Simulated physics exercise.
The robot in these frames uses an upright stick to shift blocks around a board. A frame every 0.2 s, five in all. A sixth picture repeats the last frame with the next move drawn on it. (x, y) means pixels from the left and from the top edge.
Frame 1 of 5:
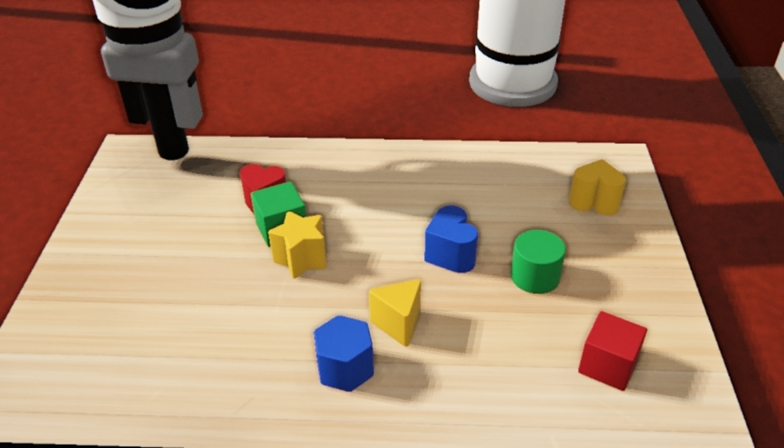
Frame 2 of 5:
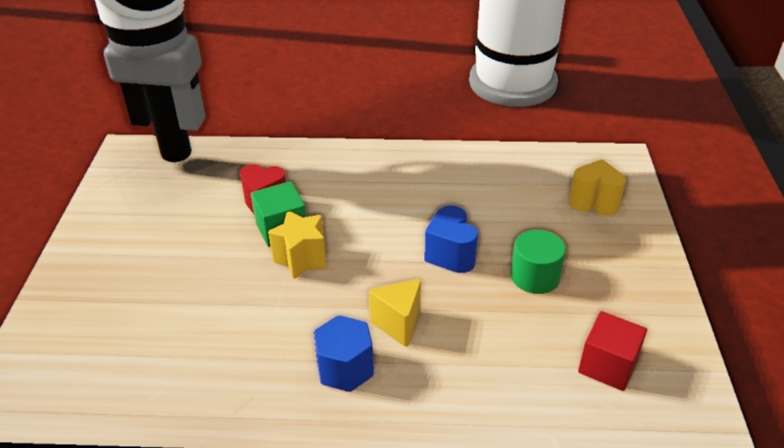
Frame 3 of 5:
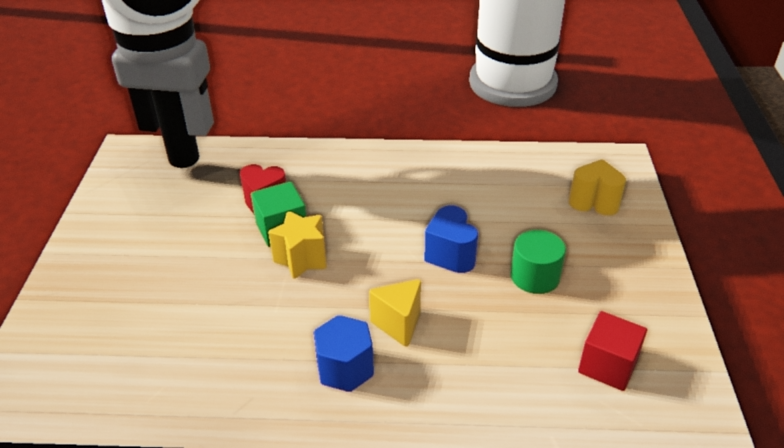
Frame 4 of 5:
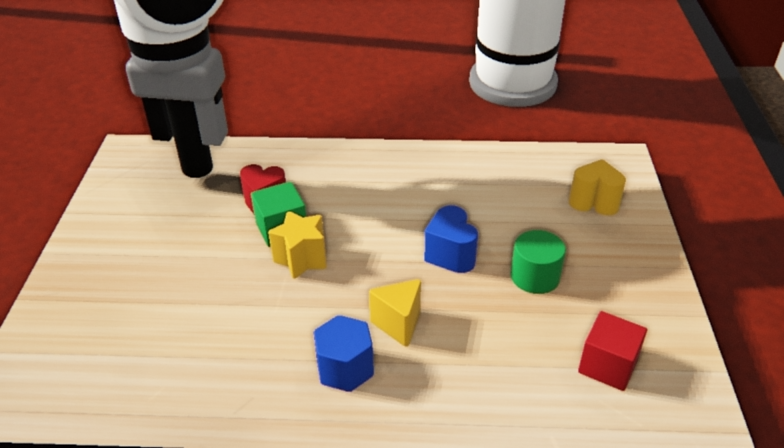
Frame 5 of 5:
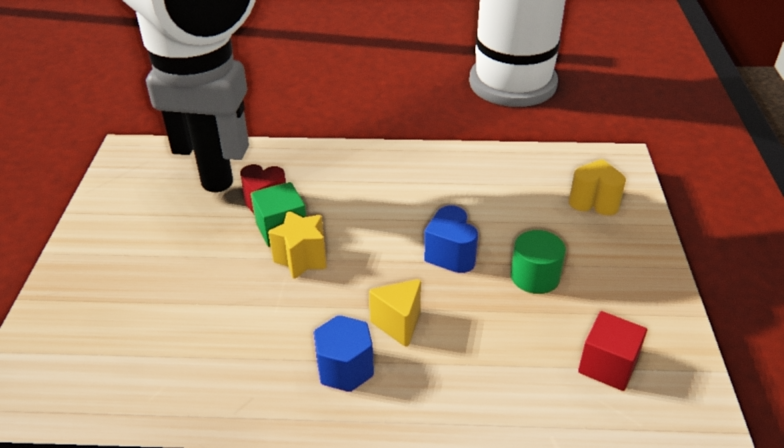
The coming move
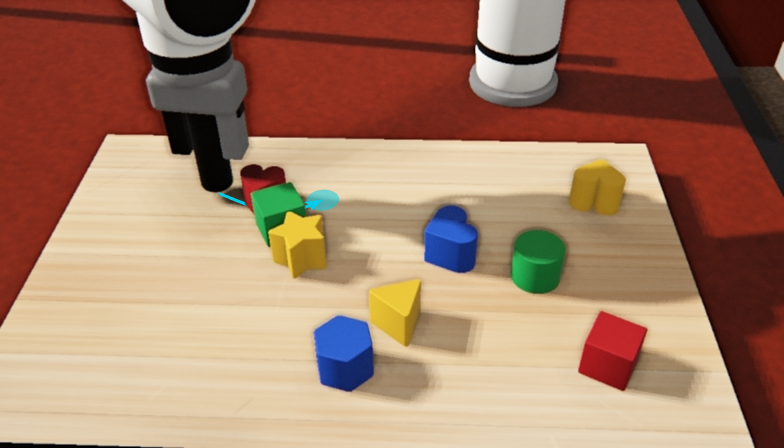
The robot's upright stick starts near the upper left corner of a wooden board and barely moves at first. It then slides right and slightly toward the viewer, ending close beside the red heart, while the heart, green block, yellow star and the other coloured blocks stay still.
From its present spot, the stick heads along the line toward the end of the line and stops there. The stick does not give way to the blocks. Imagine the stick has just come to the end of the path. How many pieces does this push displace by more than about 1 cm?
There will be three or more blocks that move more than 1 cm.
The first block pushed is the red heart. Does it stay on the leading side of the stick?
Prediction: Still leading.
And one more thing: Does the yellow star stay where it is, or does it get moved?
Gets moved.
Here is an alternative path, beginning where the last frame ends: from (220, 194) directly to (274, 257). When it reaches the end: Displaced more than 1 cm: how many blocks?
Two blocks shift.
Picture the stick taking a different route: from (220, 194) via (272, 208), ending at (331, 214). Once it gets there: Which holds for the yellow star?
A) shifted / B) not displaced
Choice A: Shifted.
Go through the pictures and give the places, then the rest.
The first picture shows lower end of the stick (174, 153), tops of blocks, red heart (261, 175), green four-sided block (278, 198), yellow star (298, 228).
The second picture shows stick (177, 155), blocks as before.
The third picture shows stick (185, 161), blocks as before.
The fourth picture shows stick (198, 170), blocks as before.
The fifth picture shows stick (218, 184), red heart (261, 175), green four-sided block (278, 198), yellow star (298, 228).
The drawn path runs from (220, 194) by way of (251, 206) and (287, 212) to (323, 200).
The first path, step by step. One third of the way, stick (249, 196); red heart (280, 174), turned 25° clockwise.
Two thirds of the way, stick (286, 202); red heart (313, 170); green four-sided block (295, 205); yellow star (306, 237), turned 15° clockwise.
At the end, stick (322, 190); red heart (348, 158); green four-sided block (296, 205); yellow star (306, 238), turned 15° clockwise.
